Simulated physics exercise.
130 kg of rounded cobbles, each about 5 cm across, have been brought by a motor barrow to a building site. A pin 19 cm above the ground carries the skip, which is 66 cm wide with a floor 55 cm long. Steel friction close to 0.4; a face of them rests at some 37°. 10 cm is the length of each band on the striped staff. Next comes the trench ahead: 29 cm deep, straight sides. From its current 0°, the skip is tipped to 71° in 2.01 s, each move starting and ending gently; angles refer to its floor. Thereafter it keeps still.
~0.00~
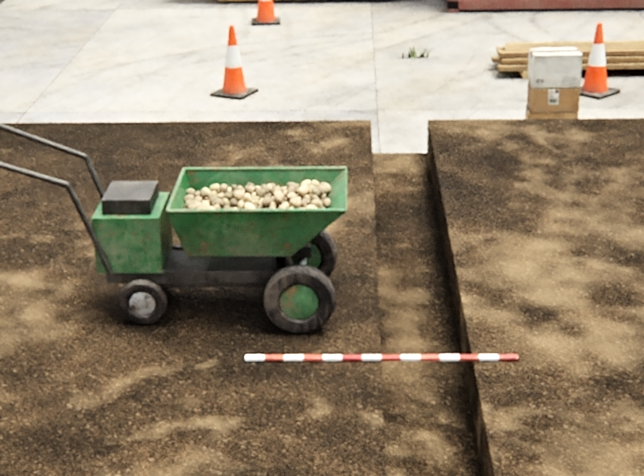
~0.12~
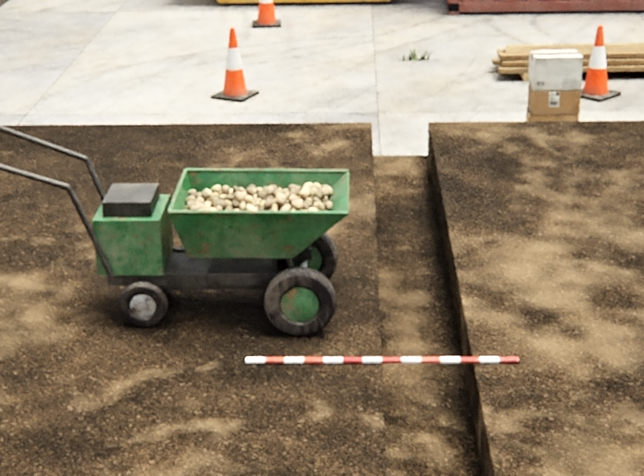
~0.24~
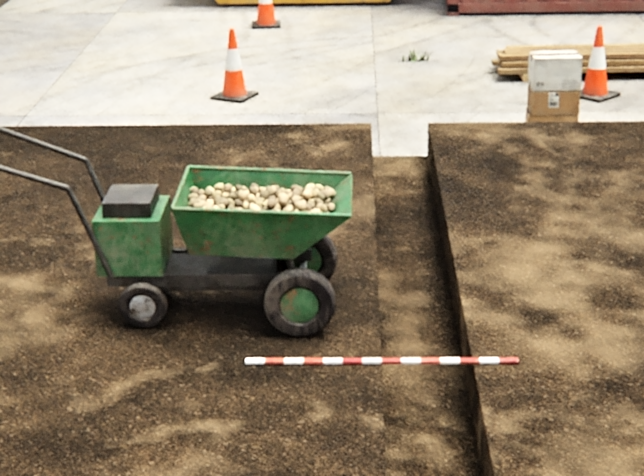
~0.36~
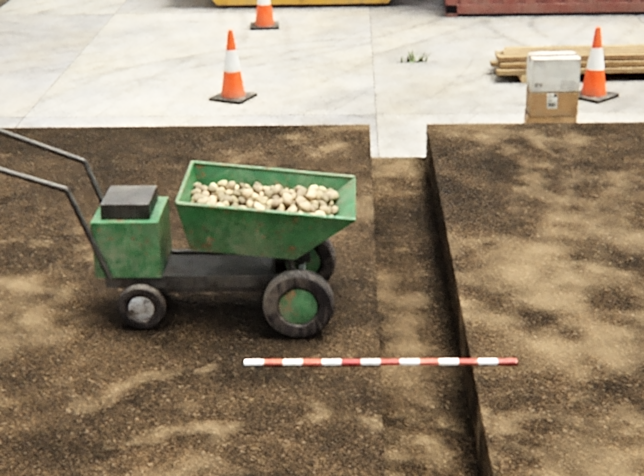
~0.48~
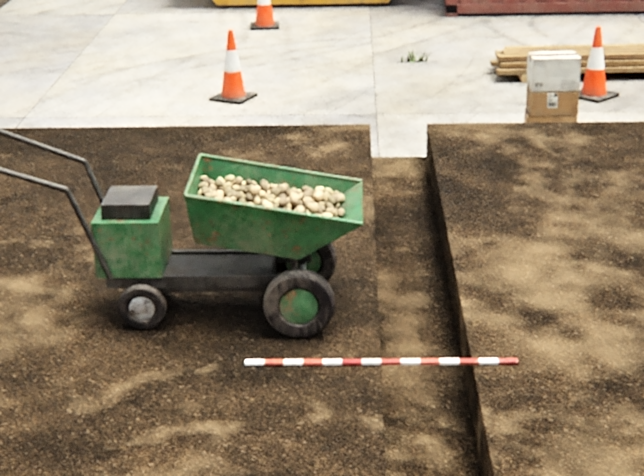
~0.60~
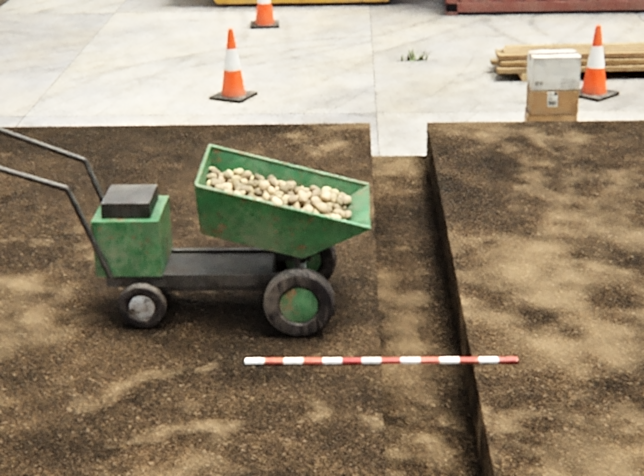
On a building site, a green motor barrow stood on brown soil beside a shallow trench while its skip, loaded with pale stones, slowly tilted down to the right and the stones shifted slightly.
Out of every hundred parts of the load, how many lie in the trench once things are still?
Around 97 out of 100.
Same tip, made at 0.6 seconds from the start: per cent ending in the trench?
I'd put it at roughly 75 per cent.
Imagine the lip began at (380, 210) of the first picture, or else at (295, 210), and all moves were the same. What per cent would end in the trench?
Roughly 50 per cent, then 95 per cent.
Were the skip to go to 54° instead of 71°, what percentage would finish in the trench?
Then close to 80 per cent.
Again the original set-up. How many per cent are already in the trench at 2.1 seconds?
Roughly 75% by that time.
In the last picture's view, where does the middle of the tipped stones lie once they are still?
The stones end up centred near (432, 344).
After 1.5 s the floor is at 60°; 97 % in the skip, 3 % in the trench; the foremost stones are at (425, 286).
After 2.1 s the floor is at 71°; 21 % in the skip, 77 % in the trench, 2 % past the trench; the foremost stones are at (495, 304).
After 2.5 s the floor is at 71°; 2 % in the skip, 95 % in the trench, 3 % past the trench; the foremost stones are at (525, 310).
After 4.4 s the floor is at 71°; 0 % in the skip, 97 % in the trench, 3 % past the trench; the foremost stones are at (531, 311).
